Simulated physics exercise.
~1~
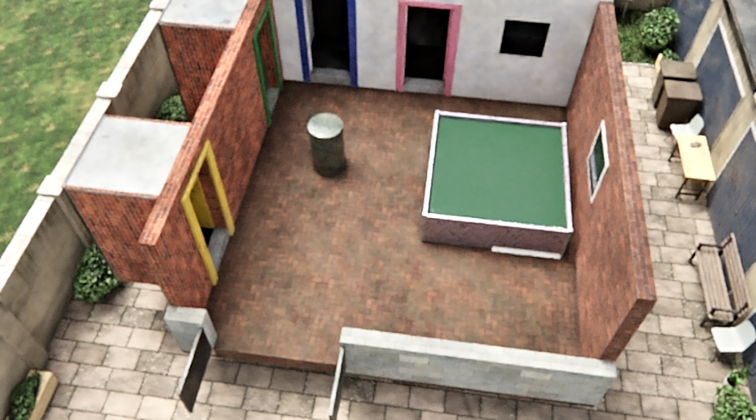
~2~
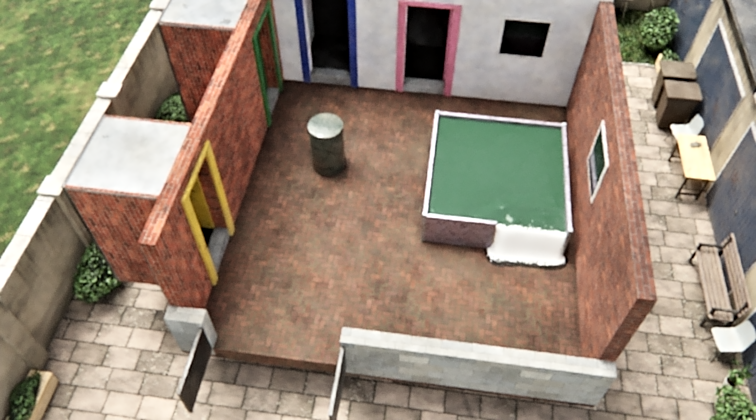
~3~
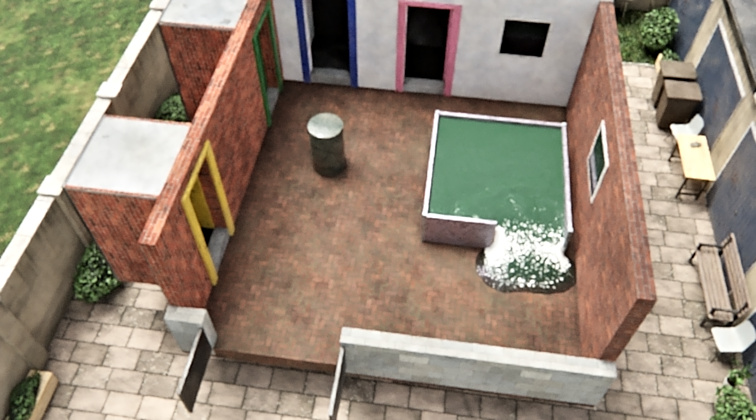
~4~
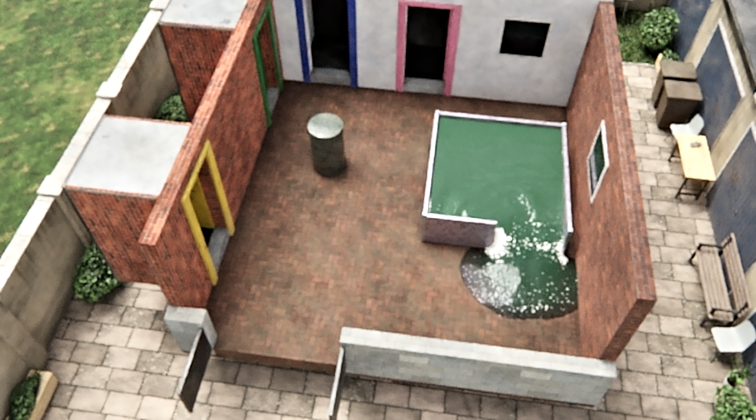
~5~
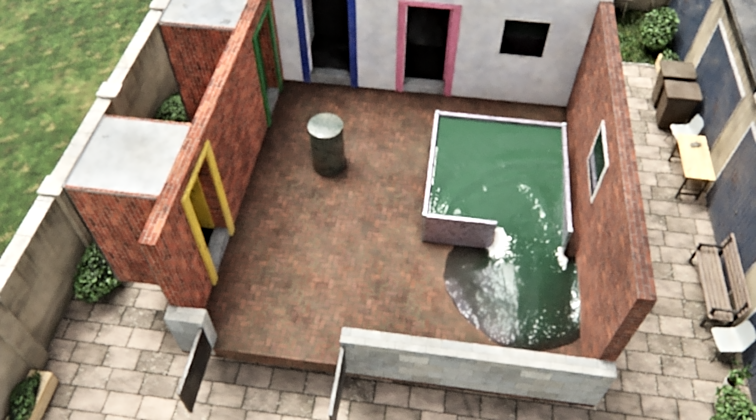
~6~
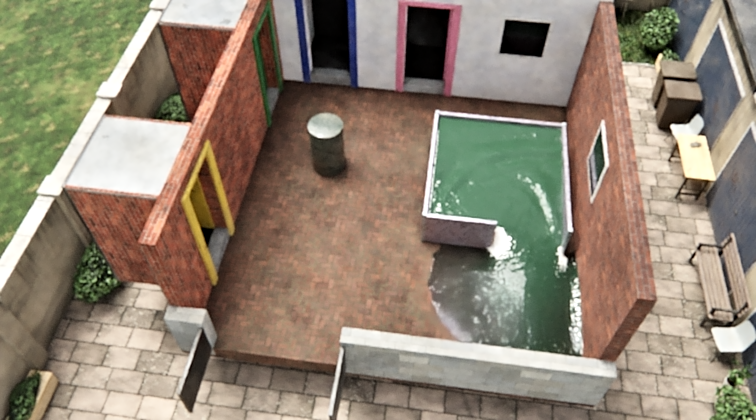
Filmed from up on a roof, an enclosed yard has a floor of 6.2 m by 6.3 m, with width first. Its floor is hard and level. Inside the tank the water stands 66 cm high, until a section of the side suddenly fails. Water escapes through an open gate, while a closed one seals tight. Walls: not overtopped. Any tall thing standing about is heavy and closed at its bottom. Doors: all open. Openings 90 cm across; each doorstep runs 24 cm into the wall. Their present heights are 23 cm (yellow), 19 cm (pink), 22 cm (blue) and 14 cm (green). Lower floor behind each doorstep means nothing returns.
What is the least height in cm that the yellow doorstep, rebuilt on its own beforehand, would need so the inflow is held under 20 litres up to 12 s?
Around 20 cm would be enough.
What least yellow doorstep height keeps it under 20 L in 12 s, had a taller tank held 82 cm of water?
About 27 cm.
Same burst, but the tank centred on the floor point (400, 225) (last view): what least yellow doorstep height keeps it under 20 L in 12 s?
Some 14.0 cm.
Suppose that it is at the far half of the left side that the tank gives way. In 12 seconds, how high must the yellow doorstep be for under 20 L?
A height of around 9.0 cm.
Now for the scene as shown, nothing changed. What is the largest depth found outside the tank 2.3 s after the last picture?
I'd put it near 42 cm.
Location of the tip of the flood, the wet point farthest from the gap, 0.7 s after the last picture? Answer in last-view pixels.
Near pixel (395, 358).
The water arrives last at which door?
Pink, last of all.
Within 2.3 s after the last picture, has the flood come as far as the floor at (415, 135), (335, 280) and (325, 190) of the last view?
One by one: Clear, drenched, clear.
Then, 0.7 s after the last picture water covers 15 % of the floor, deepest (56 cm) near (578, 371); it has not reached the yellow door.
Then, 2.3 s after the last picture water covers 40 % of the floor, deepest (42 cm) near (544, 377); it has not reached the yellow door.
Then, 11.3 s after the last picture water covers 95 % of the floor, deepest (20 cm) near (564, 111); 10 cm at the yellow door, 8 litres in over its 23 cm doorstep.
At the yellow door as built, the water peaked near 28 cm, 2.9 s after the last picture.
Run again over the same 12 s with other heights there, 34 litres in over 18.5 cm, 2 litres over 25.5 cm. The limit of 20 litres is kept from about 20 cm up.
